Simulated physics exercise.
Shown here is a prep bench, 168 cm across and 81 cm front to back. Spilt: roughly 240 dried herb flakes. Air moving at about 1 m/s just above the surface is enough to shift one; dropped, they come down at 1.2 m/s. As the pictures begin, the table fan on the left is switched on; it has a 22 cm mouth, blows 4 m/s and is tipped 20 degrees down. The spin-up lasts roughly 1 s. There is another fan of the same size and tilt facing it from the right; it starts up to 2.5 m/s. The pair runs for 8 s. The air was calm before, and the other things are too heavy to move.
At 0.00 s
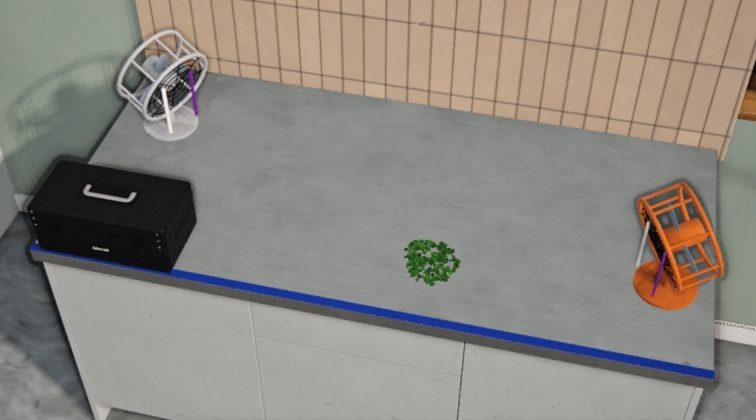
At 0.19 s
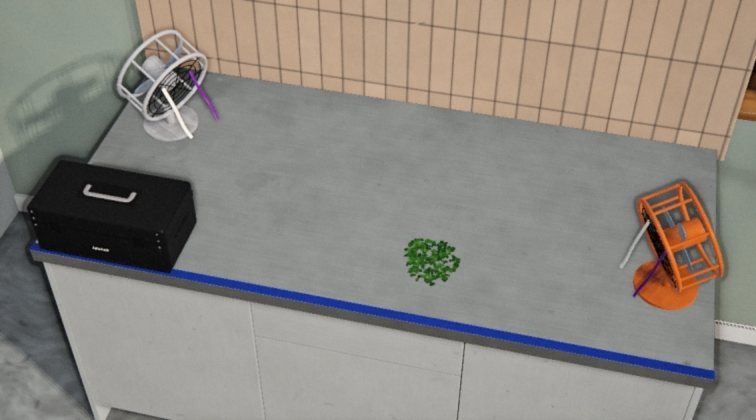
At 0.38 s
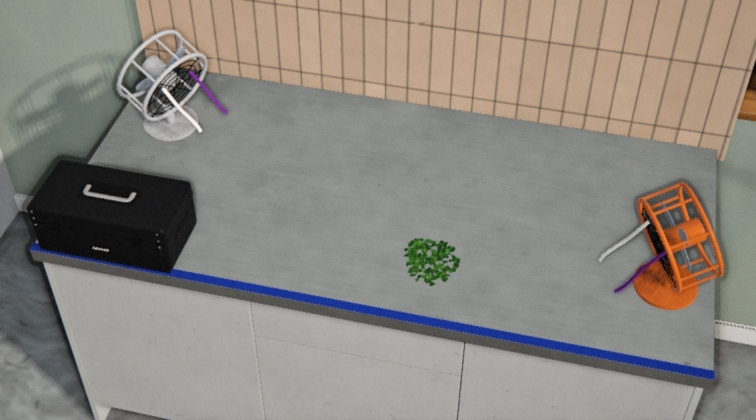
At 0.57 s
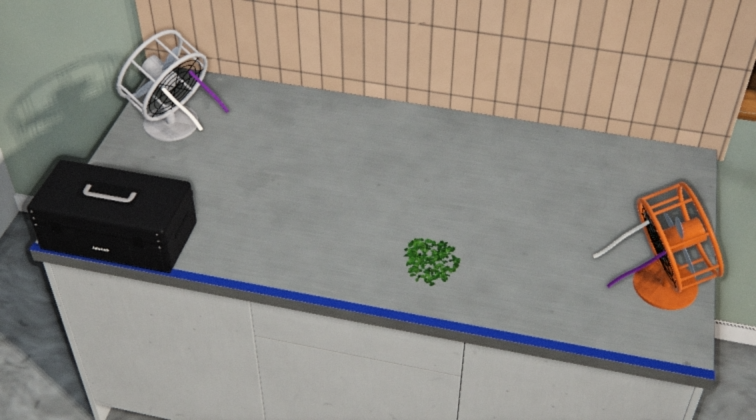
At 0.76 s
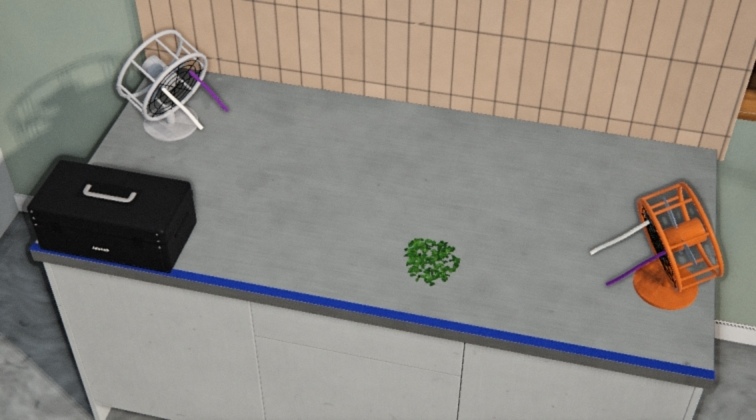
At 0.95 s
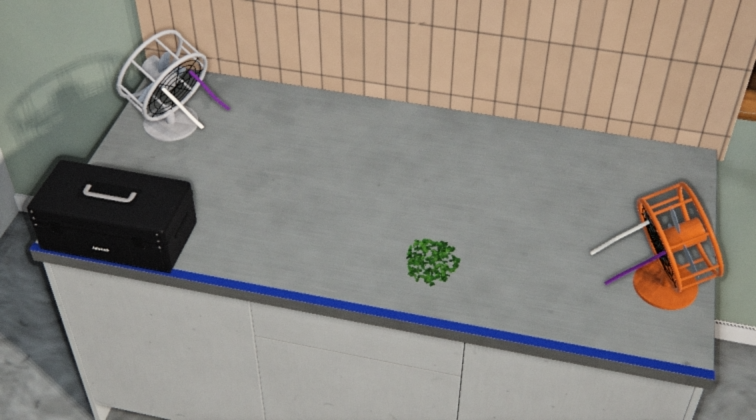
Prep bench with two table fans, white left and orange right, their ribbons lifting and streaming inward while green herb flakes lie still.
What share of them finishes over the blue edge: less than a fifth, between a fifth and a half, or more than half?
Count on beyond half of them.
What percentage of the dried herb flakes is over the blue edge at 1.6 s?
About 80 per cent.
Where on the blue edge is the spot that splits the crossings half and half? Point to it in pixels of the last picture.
The halfway point of the crossings is around (462, 332) in the last picture.
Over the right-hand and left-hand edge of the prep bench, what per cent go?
Right-hand 10 %, left-hand 0 %.
After 1.6 s the count stands so, 79 % are over the blue edge; the middle of those left on the top is near (609, 247).
After 2.6 s the count stands so, 88 % are over the blue edge.
After 4.4 s the count stands so, 88 % are over the blue edge.
After 8.0 s, at the end, 88 % are over the blue edge.
